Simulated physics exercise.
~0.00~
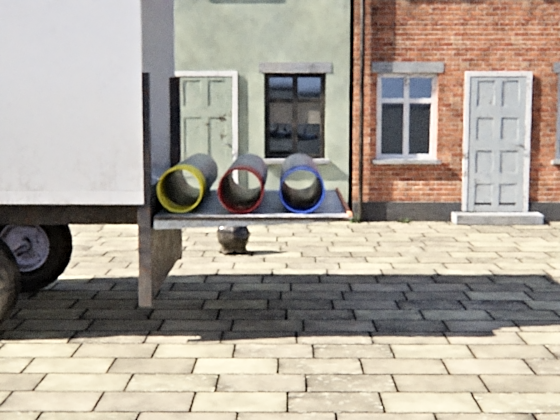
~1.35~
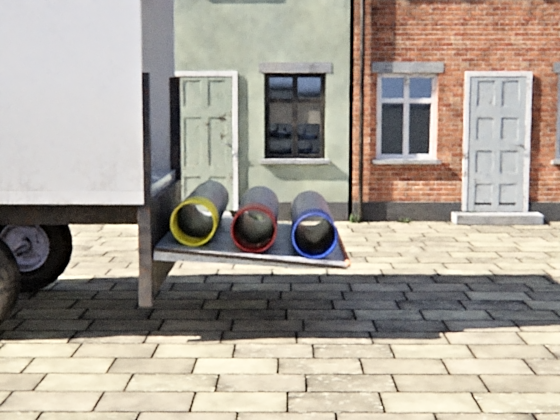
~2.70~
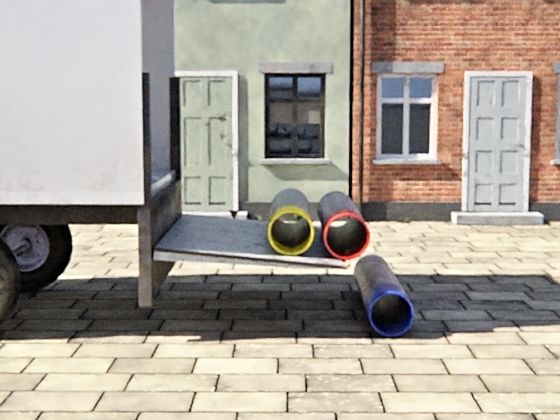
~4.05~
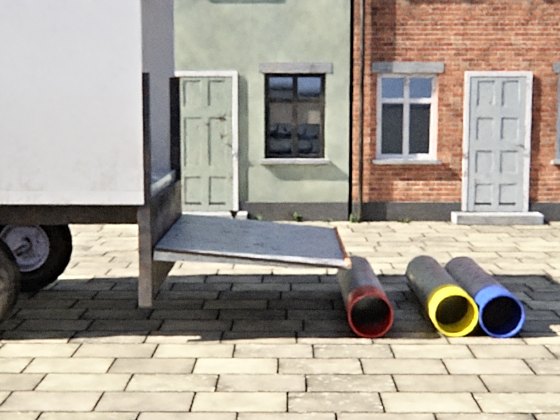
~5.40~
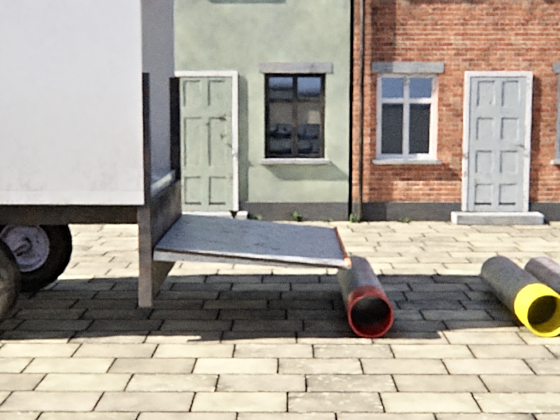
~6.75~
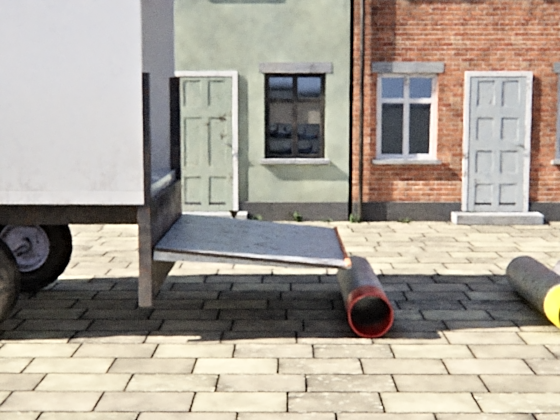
Three hollow pipes rolling right off a lorry's tilting lift plate onto paving, red stopping beside its edge as yellow and blue roll away.
